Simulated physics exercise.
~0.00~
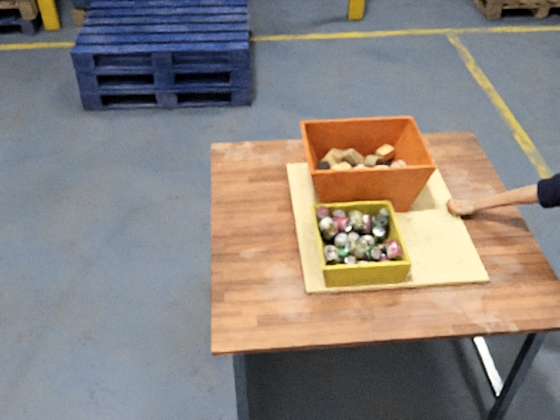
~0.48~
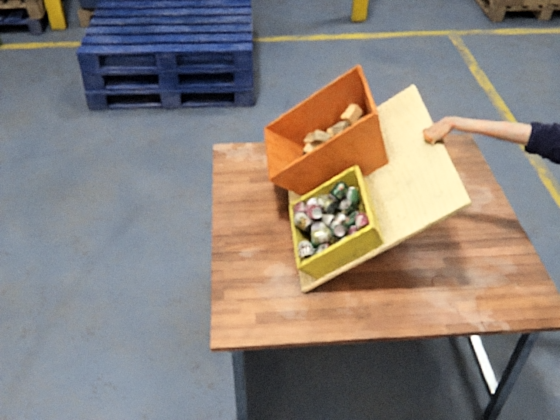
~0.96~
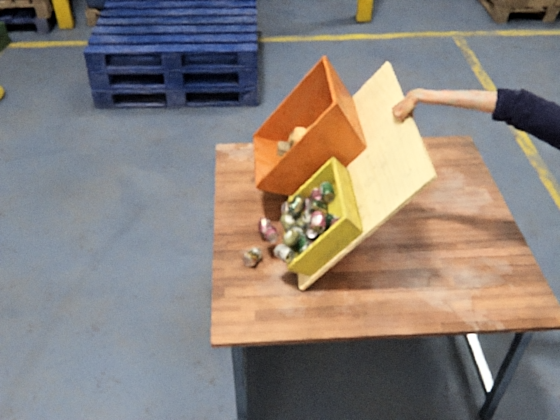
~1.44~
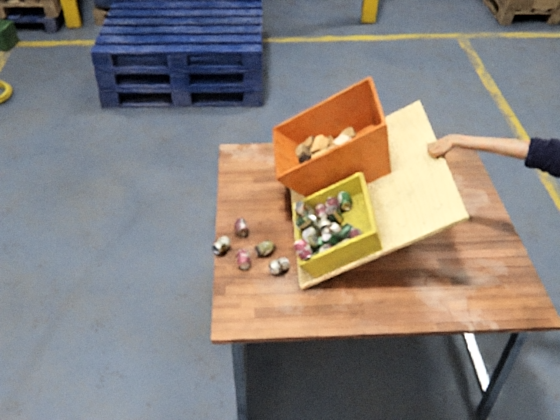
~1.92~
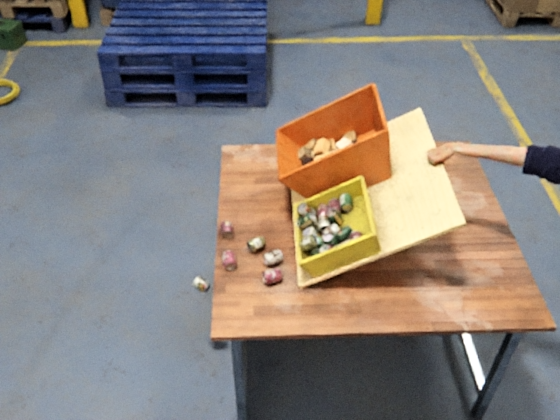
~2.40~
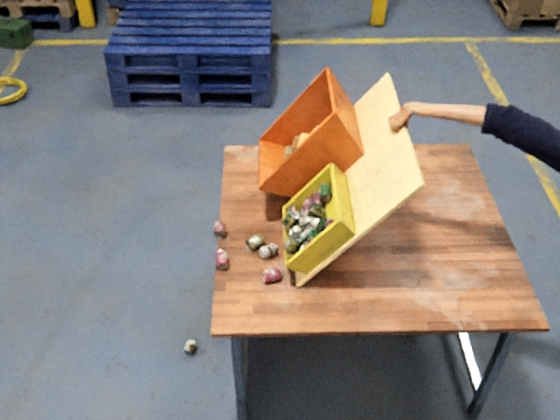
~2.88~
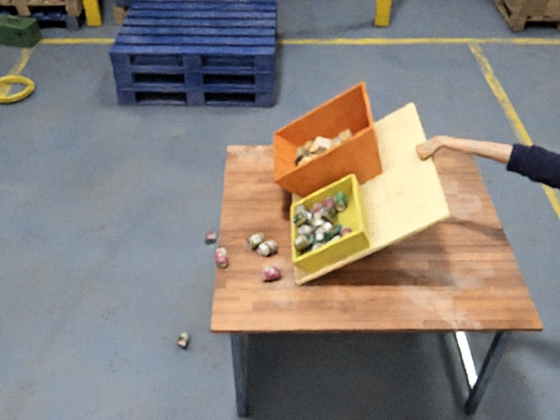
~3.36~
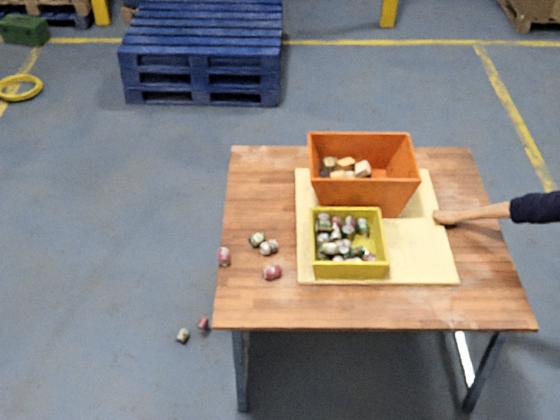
On a wooden table, a hand tilts a board of two boxes, spilling some cans.
